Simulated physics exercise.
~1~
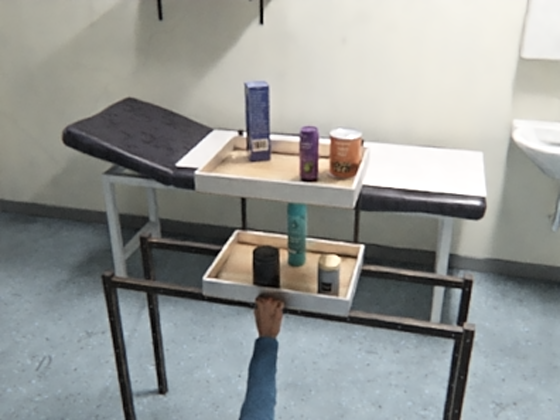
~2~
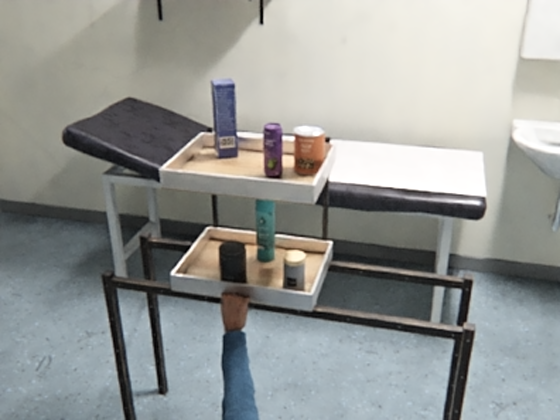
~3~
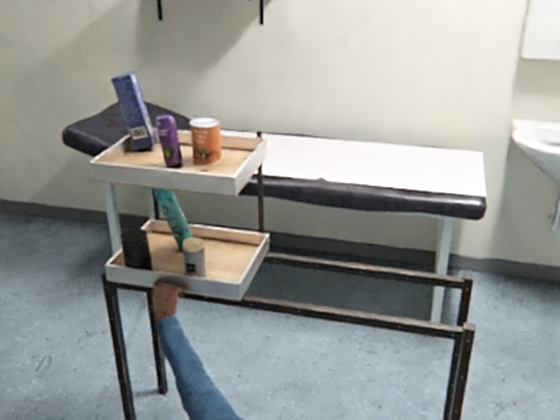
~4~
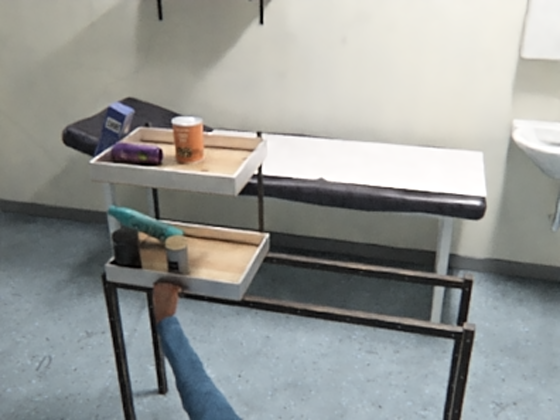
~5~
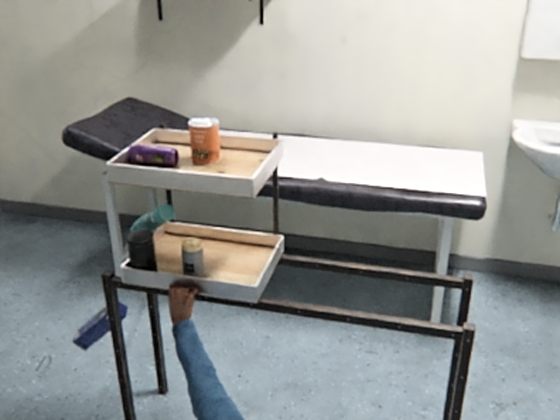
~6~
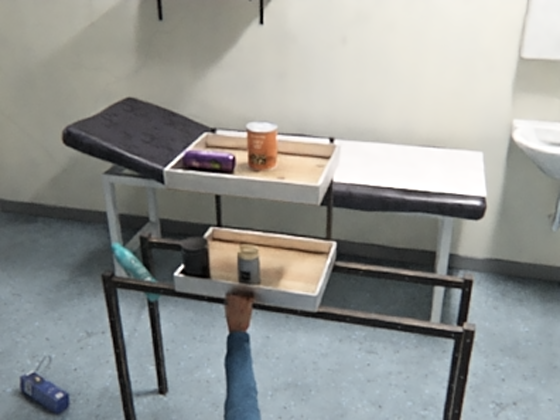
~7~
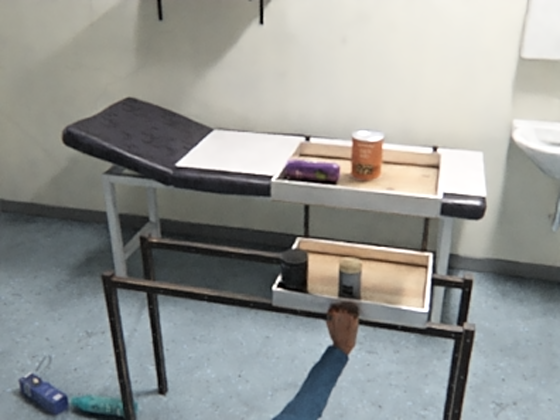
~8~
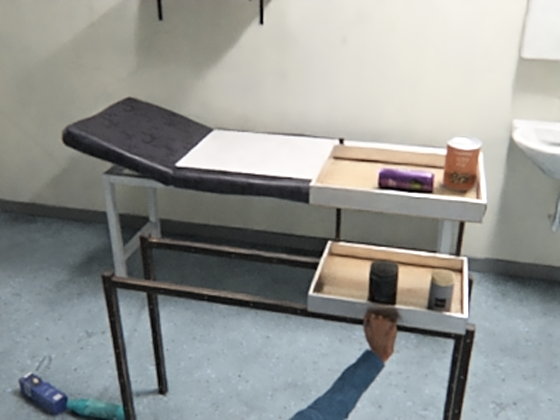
In a pale-walled room with a padded examination couch and a sink at right, seen from the front and slightly above, a hand holds a two-level white-rimmed tray above dark rails. A blue carton, purple can and orange tin stand on top, with a turquoise bottle, black jar and grey jar below. The tray moves left, and the carton, can and bottle tip over. As it travels back right, the carton drops to the floor, followed by the bottle. The tray ends at far right, the can lying beside the upright tin, both jars still standing below.
